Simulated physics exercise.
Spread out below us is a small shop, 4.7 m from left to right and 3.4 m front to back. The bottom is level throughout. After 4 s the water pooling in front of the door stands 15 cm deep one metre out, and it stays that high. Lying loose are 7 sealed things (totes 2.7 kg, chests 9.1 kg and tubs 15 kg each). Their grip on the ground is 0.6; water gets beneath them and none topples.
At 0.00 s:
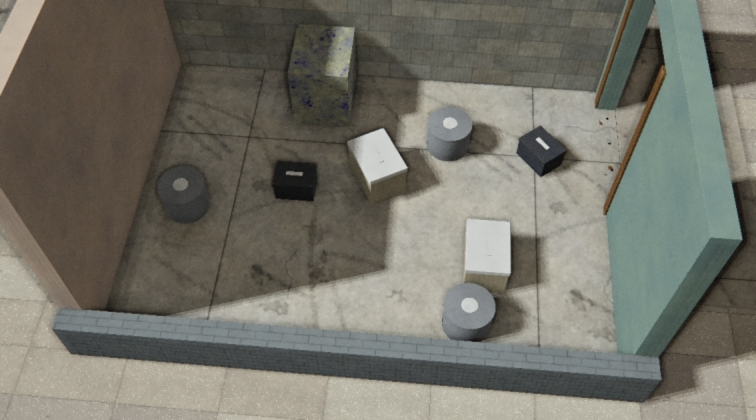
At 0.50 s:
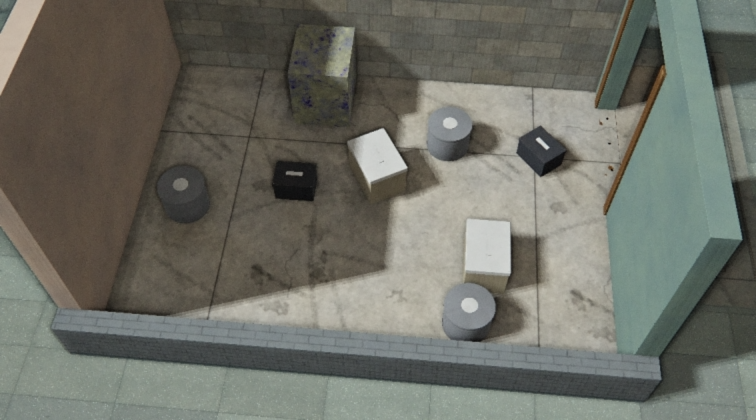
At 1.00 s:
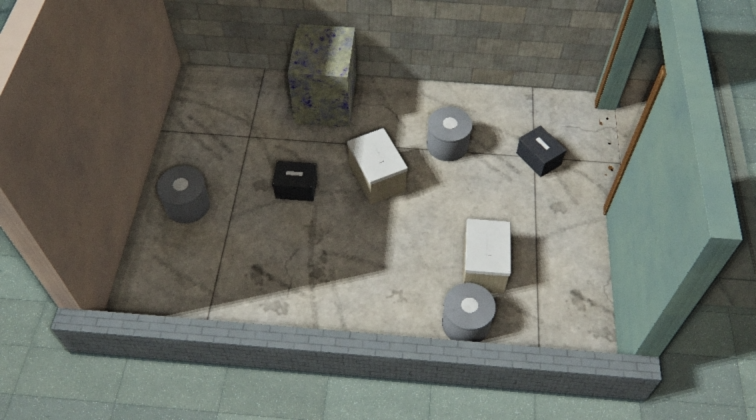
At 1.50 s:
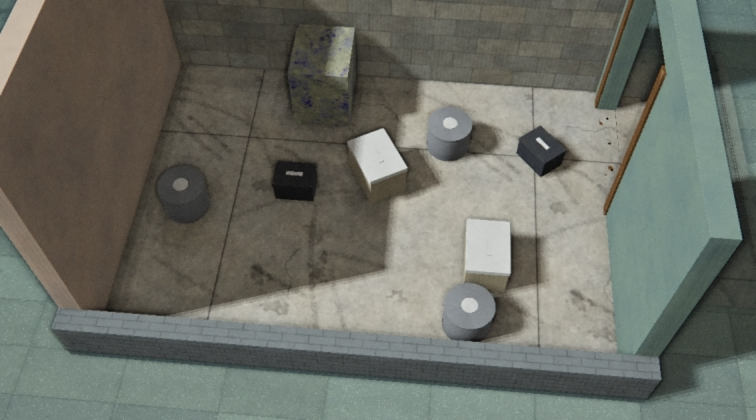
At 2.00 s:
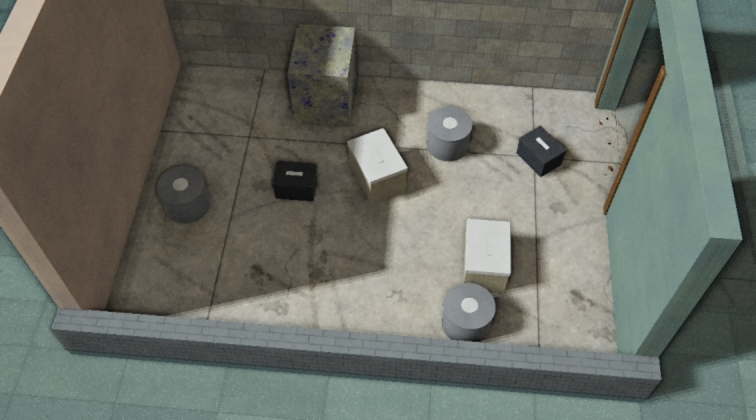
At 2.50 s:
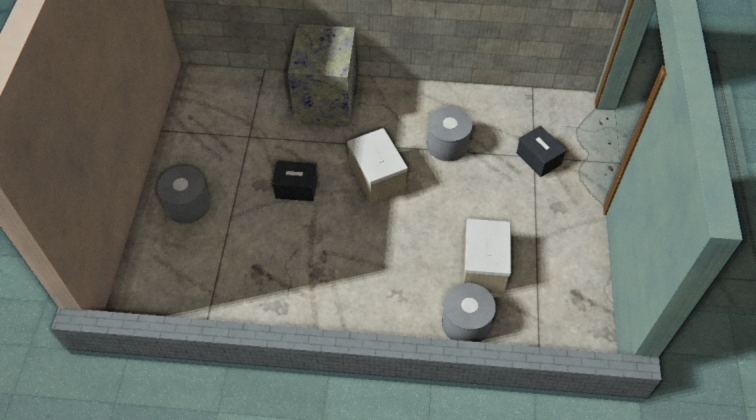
To begin with, a small walled room seen from above holds scattered boxes and grey tubs on a dry concrete floor, while the pale paving outside turns blue-green. The objects all stay still, and finally a small patch of water spreads just inside the doorway on the right.
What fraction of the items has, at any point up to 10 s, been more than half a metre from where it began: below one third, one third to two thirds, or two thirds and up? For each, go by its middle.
The fraction is one third to two thirds.
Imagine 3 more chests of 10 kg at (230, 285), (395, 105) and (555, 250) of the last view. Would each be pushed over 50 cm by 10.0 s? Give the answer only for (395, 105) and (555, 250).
So the first ends up beyond that distance while the second ends up within that distance.
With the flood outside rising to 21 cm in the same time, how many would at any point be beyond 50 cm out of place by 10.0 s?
That would give 4.
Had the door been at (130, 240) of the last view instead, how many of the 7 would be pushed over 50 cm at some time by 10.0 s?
Then 2.
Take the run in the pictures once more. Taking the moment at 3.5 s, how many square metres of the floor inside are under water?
1.5 m2.
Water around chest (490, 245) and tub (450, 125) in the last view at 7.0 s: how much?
About 3 and 6 cm.
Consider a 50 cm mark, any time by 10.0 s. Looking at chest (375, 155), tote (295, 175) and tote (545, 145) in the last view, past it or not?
Beyond, beyond, beyond.
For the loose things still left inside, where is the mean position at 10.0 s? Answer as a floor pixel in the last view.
That lands at roughly (289, 251).
After 3.5 s 0 of 7 are over 50 cm from their spots; 0 afloat.
After 4.5 s 1 of 7 are over 50 cm from their spots; 0 afloat.
After 7.0 s 1 of 7 are over 50 cm from their spots; 1 afloat.
After 10.0 s 3 of 7 are over 50 cm from their spots, and 3 have been at some point; 3 afloat.
